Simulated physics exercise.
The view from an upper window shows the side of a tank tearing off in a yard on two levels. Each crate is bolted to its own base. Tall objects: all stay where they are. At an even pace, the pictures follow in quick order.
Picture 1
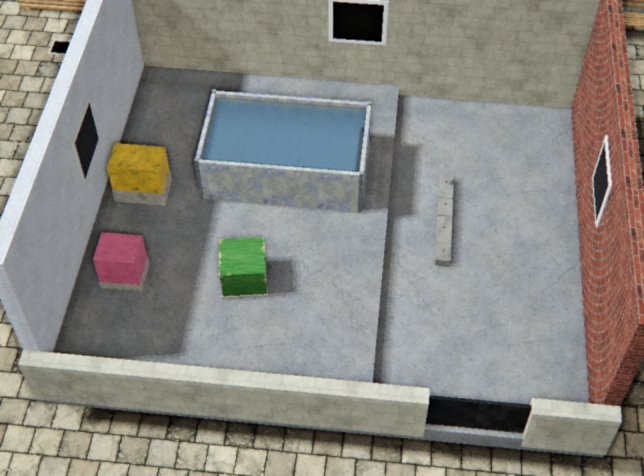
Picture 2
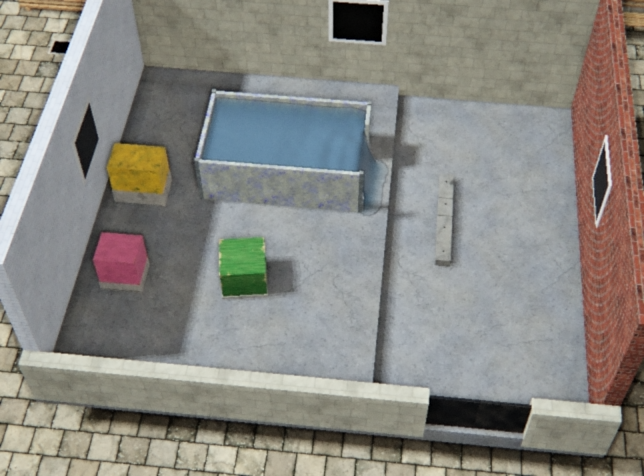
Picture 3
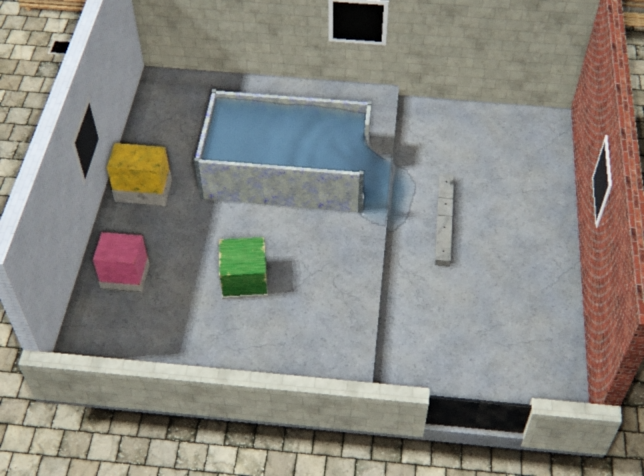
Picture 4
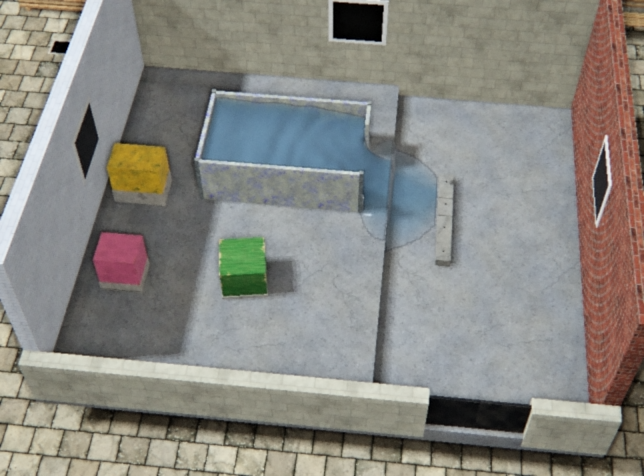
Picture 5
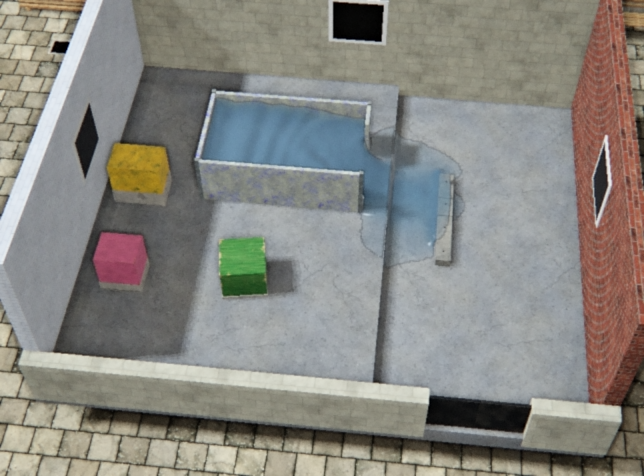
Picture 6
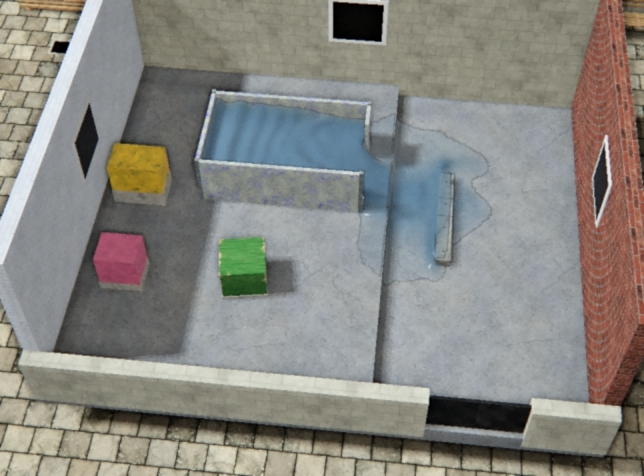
In a walled yard, water bursts from the right side of an open tank, spreading across the floor and around a low block.
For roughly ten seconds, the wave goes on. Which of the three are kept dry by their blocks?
Outcome: The pink crate is protected. The yellow crate is protected. The green crate is protected.
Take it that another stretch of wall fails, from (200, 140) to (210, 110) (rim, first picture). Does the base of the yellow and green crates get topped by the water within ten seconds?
Yellow: Overtopped; green: Overtopped.
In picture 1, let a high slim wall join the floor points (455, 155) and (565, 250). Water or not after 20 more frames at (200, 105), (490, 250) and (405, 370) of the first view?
One after the other: Free of water, awash, covered.
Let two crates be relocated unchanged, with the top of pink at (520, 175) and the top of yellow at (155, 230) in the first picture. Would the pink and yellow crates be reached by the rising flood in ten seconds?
Outcome - pink is flooded, yellow is not reached.
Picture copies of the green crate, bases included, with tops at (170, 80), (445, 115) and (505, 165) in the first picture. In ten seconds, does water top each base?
Listed in turn: Clear / overtopped / overtopped.
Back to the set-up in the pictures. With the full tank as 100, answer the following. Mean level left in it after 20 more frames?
It comes to some 36 percent.
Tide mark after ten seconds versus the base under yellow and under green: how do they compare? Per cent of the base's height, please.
0 %, then 0 %.
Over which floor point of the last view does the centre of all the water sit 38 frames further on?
Somewhere around (436, 233) in the last view.
A moment on, water covers 30 % of the floor; the pink crate not reached, the yellow crate not reached, the green crate not reached.
Next, water covers 40 % of the floor; the pink crate not reached, the yellow crate not reached, the green crate not reached.
Then, water covers 45 % of the floor; the pink crate not reached, the yellow crate not reached, the green crate not reached.
Later, water covers 45 % of the floor; the pink crate not reached, the yellow crate not reached, the green crate not reached.
In the end, water covers 45 % of the floor; the pink crate stayed above the water, the yellow crate stayed above the water, the green crate stayed above the water.
